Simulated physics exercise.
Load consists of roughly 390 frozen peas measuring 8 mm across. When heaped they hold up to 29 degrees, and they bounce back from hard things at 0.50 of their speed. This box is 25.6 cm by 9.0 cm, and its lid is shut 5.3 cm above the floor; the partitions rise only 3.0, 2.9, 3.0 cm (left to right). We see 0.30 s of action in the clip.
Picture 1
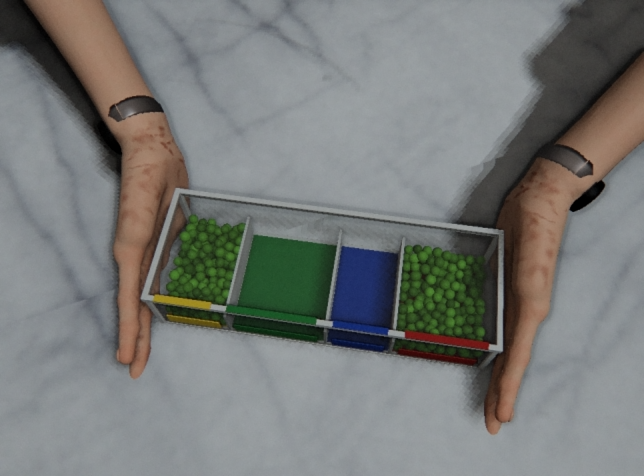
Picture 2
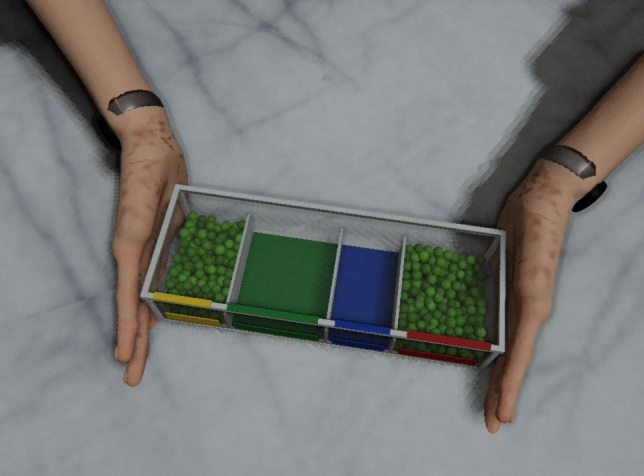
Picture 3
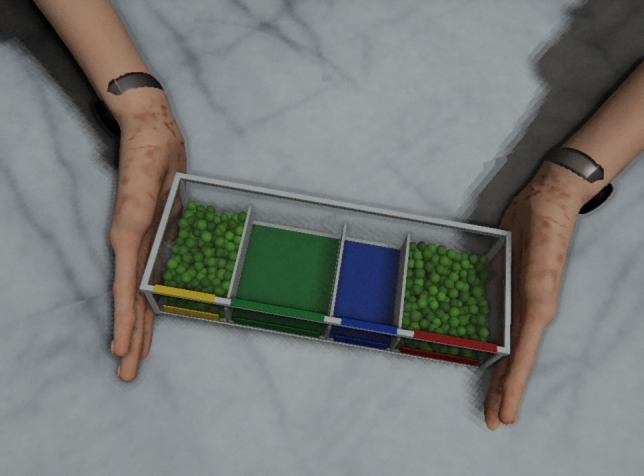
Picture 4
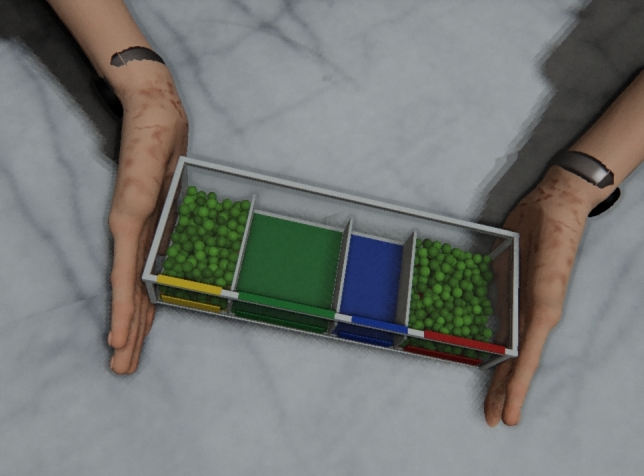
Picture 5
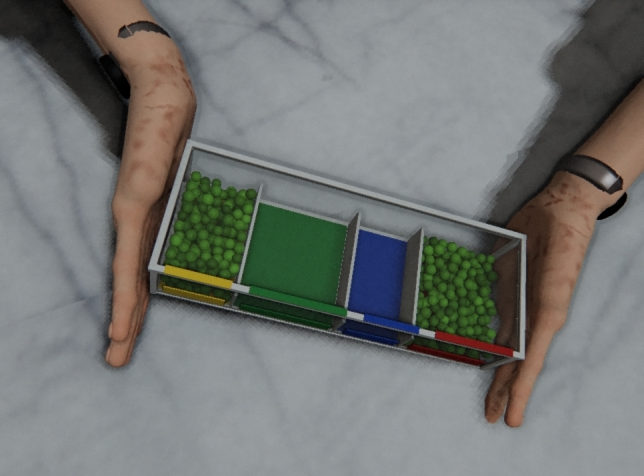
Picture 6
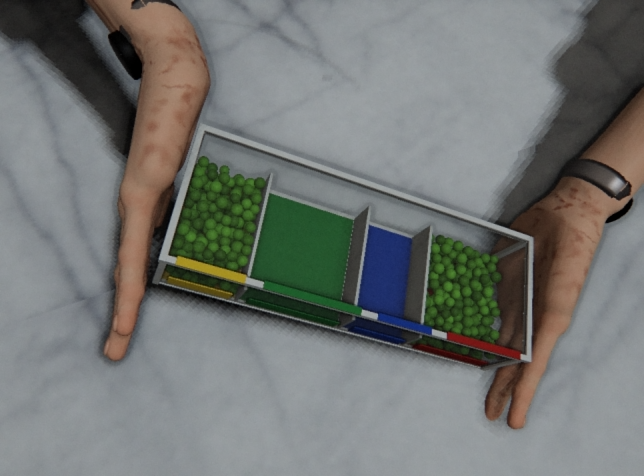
On a marbled surface, two hands tilting a clear divided box, raising its left end while green balls stay in both end compartments.
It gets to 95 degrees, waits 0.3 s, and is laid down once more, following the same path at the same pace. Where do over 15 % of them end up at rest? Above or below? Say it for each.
Red: Above, blue: Below, green: Below, yellow: Below.
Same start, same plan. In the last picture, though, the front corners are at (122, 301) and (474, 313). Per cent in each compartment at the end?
You'd see red at 5 percent, blue at 0, green at 20 and yellow at 75 percent.
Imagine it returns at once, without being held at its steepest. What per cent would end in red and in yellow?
Result - red: 90 %, yellow: 0 %.
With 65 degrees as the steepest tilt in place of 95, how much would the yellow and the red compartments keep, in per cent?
Then the yellow compartment would keep 30 per cent and the red one 60 per cent.
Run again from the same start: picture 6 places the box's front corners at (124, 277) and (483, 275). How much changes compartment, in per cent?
Then around 50 percent would end up out of place.
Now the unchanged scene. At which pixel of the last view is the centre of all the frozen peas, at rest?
Once everything settles, the centre is around (446, 309).
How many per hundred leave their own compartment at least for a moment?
45 %, roughly.
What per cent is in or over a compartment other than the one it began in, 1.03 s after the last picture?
Roughly 40 percent.
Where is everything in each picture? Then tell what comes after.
The first picture shows box tilt 0 degrees, front corners at (148, 296) and (496, 346); red 55 %, yellow 45 %.
The second picture shows box tilt 1 degrees, front corners at (148, 293) and (498, 347).
The third picture shows box tilt 5 degrees, front corners at (147, 286) and (503, 348), lowest corner right front.
The fourth picture shows box tilt 11 degrees, front corners at (150, 275) and (511, 351), lowest corner right front.
The fifth picture shows box tilt 16 degrees, front corners at (156, 265) and (518, 353), lowest corner right front.
The sixth picture shows box tilt 22 degrees, front corners at (167, 256) and (525, 356), lowest corner right front; red 55 %, yellow 45 %.
Then, 1.03 s after the last picture, tilt 95 degrees; red 80 %, blue 5 %, green 5 %, yellow 10 %.
Then, 1.71 s after the last picture, tilt 48 degrees; red 95 %, blue 5 %.
Then, 2.44 s after the last picture, tilt 0 degrees; red 95 %, blue 5 %.
In the end, red 95 %, blue 5 %, green 0 %, yellow 0 %.
